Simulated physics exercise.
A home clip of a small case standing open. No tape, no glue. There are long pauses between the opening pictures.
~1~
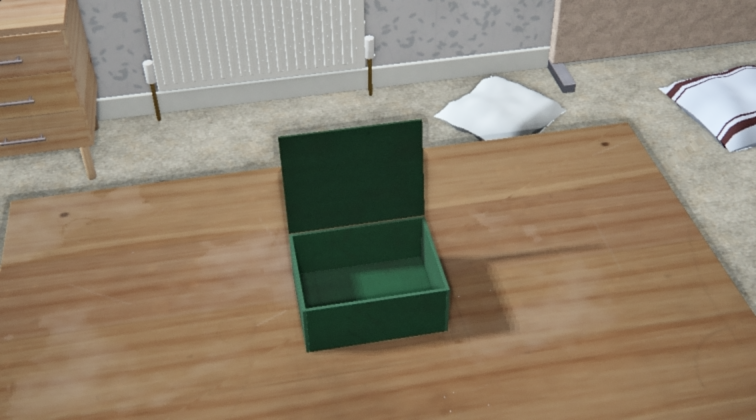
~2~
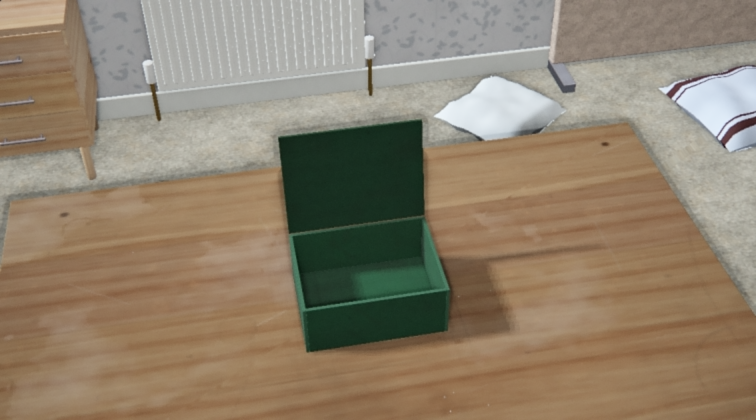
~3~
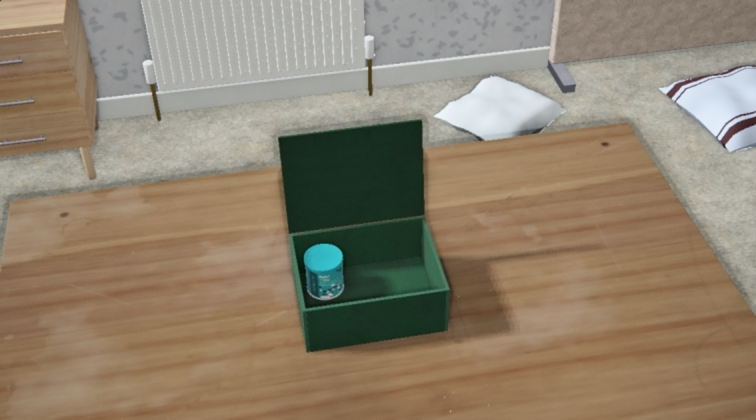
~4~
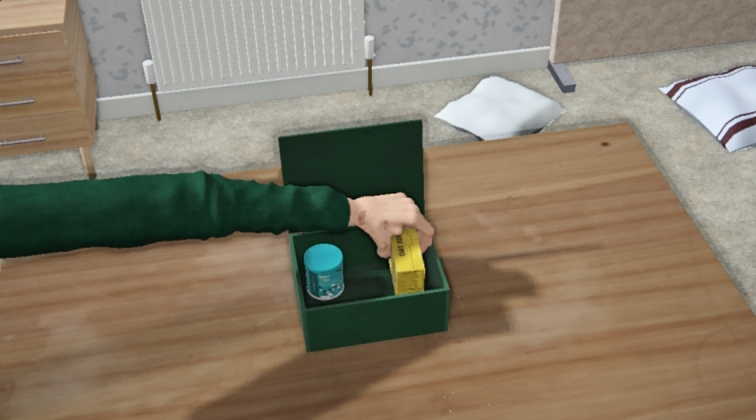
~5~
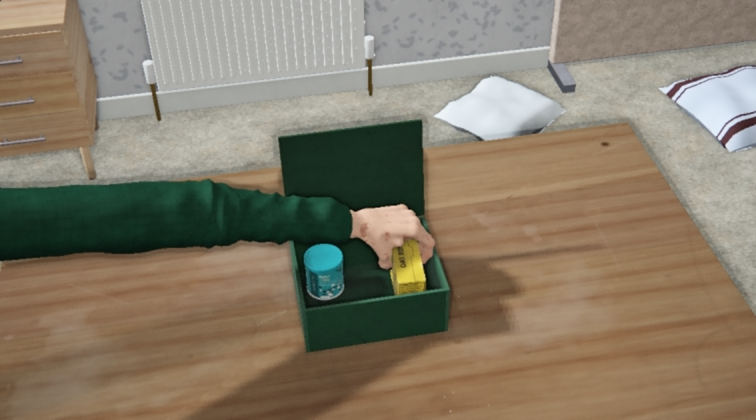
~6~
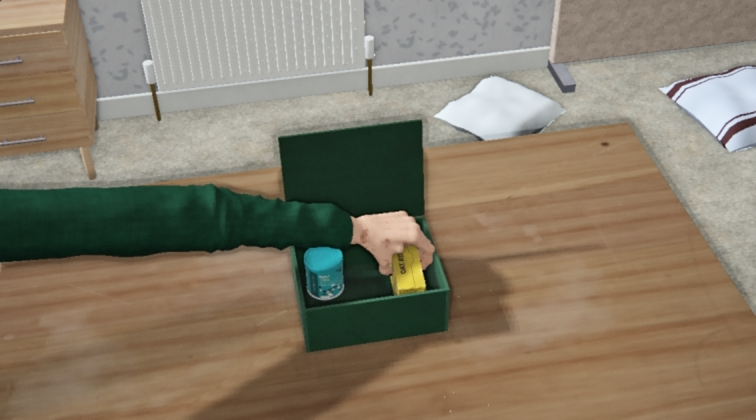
The video shows an open, empty green box on a wooden table, then a turquoise tin inside at the left. A hand in a green sleeve reaches from the left and lowers a yellow carton slightly into the right side.
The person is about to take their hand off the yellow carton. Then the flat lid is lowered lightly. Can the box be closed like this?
The lid sits on the rim.
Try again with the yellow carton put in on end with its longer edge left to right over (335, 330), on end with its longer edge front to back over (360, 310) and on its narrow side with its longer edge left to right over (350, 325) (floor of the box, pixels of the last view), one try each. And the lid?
In the first case it is held up; in the second case it stays ajar; in the third case it closes.
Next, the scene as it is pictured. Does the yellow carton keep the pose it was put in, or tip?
It keeps its pose.
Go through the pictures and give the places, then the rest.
The last thing is not in view yet, in the first picture.
The last thing is not in view yet, in the second picture.
The last thing is not in view yet; turquoise tin (324, 272), in the third picture.
On its way; yellow carton (405, 257); turquoise tin (324, 272), in the fourth picture.
On its way; yellow carton (406, 268); turquoise tin (324, 272), in the fifth picture.
In place under the hand; yellow carton (406, 274); turquoise tin (324, 272), in the sixth picture.
Then, 1.30 s past the last view, lid 83° above the rim.
Then, 1.70 s past the last view, lid 46° above the rim.
Then, 1.90 s past the last view, lid 15° above the rim.
Finally, lid shut; both still in place. Final places as the last picture's camera would see them, yellow carton near (406, 274).
